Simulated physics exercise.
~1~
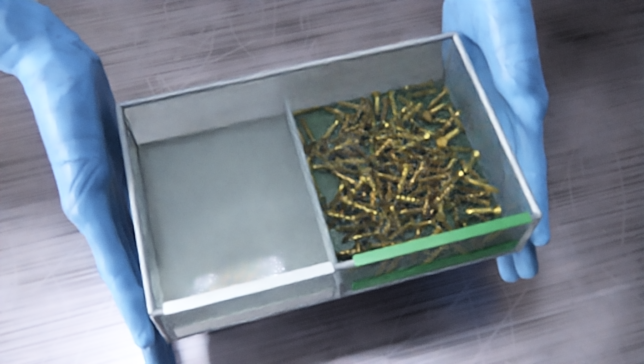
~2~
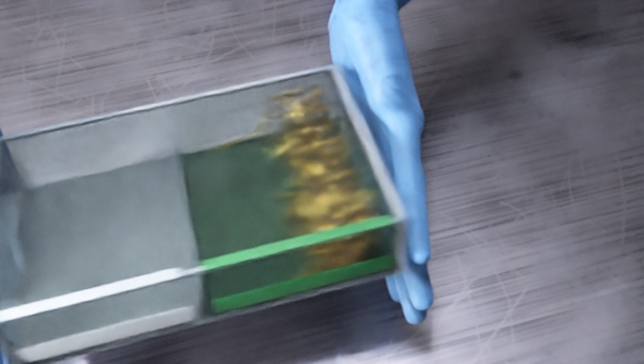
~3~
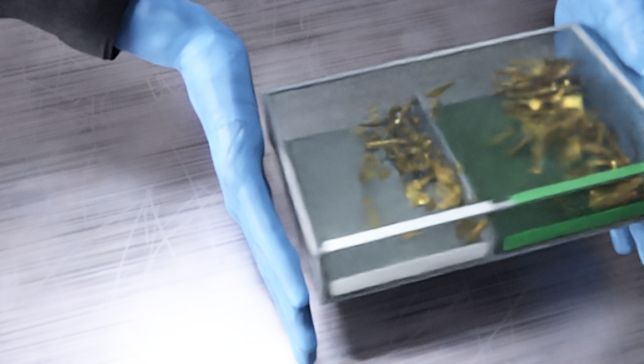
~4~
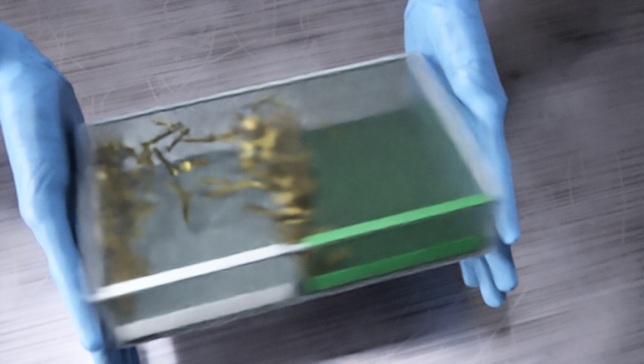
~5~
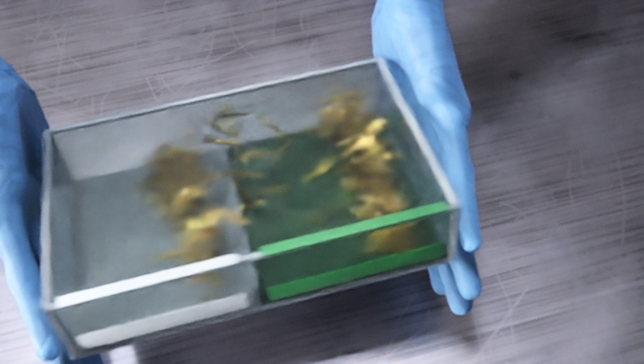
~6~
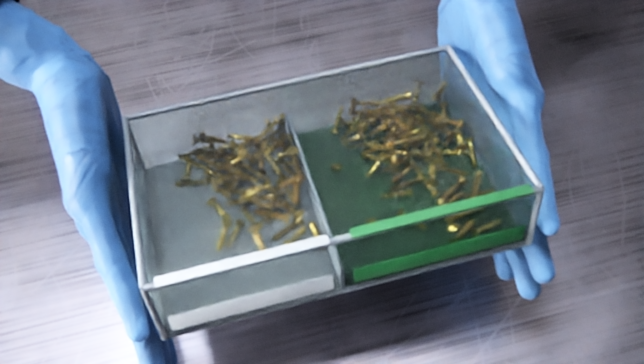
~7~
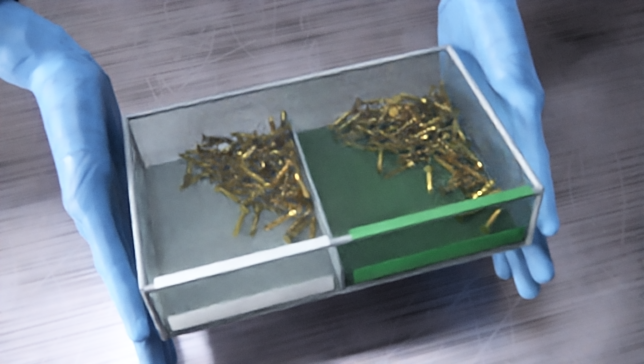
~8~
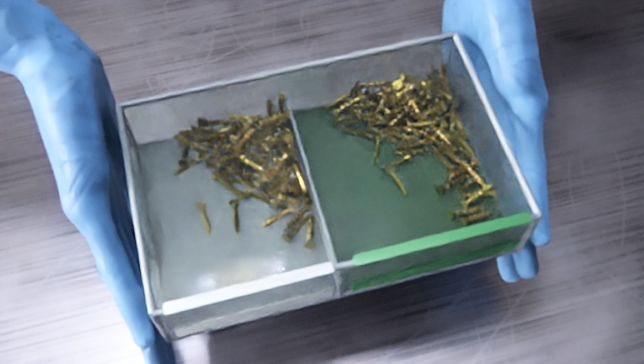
Blue-gloved hands shaking a clear two-part box of brass-coloured screws side to side, leaving piles in both white and green halves.
